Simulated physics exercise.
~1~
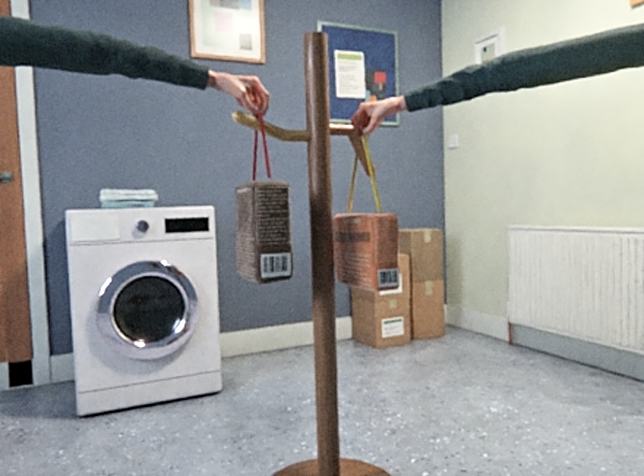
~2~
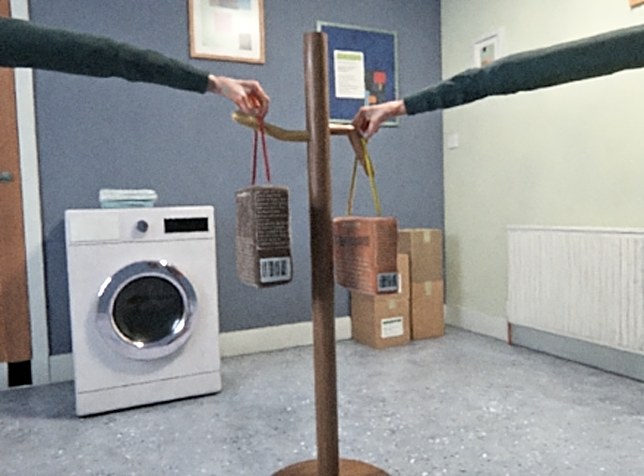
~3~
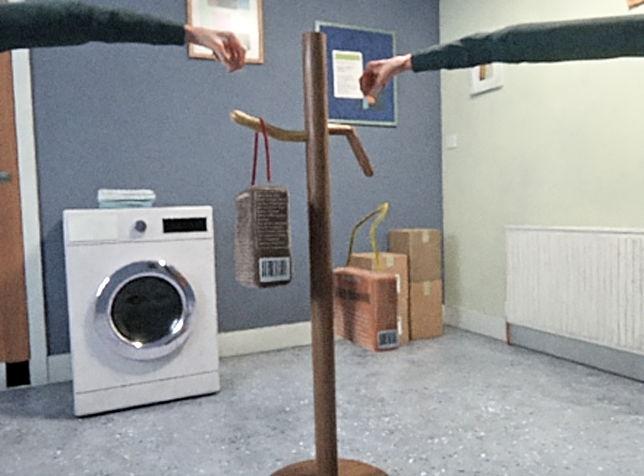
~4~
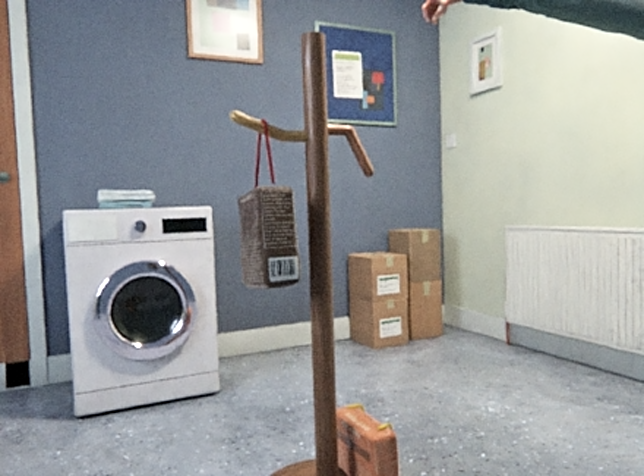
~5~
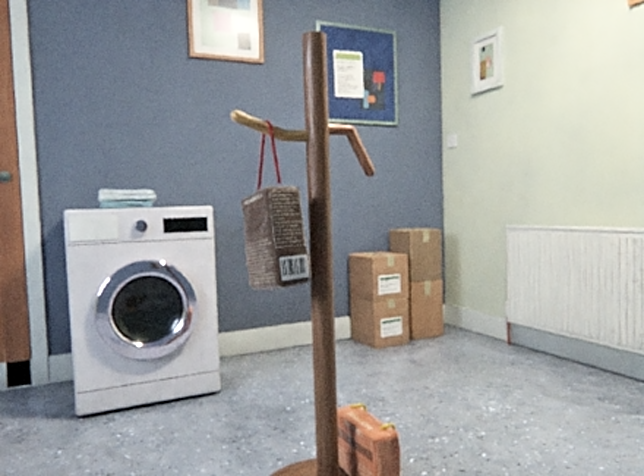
Two hands releasing bags on a wooden stand's pegs, the brown one staying hung and turning slightly, the orange one dropping to the floor.
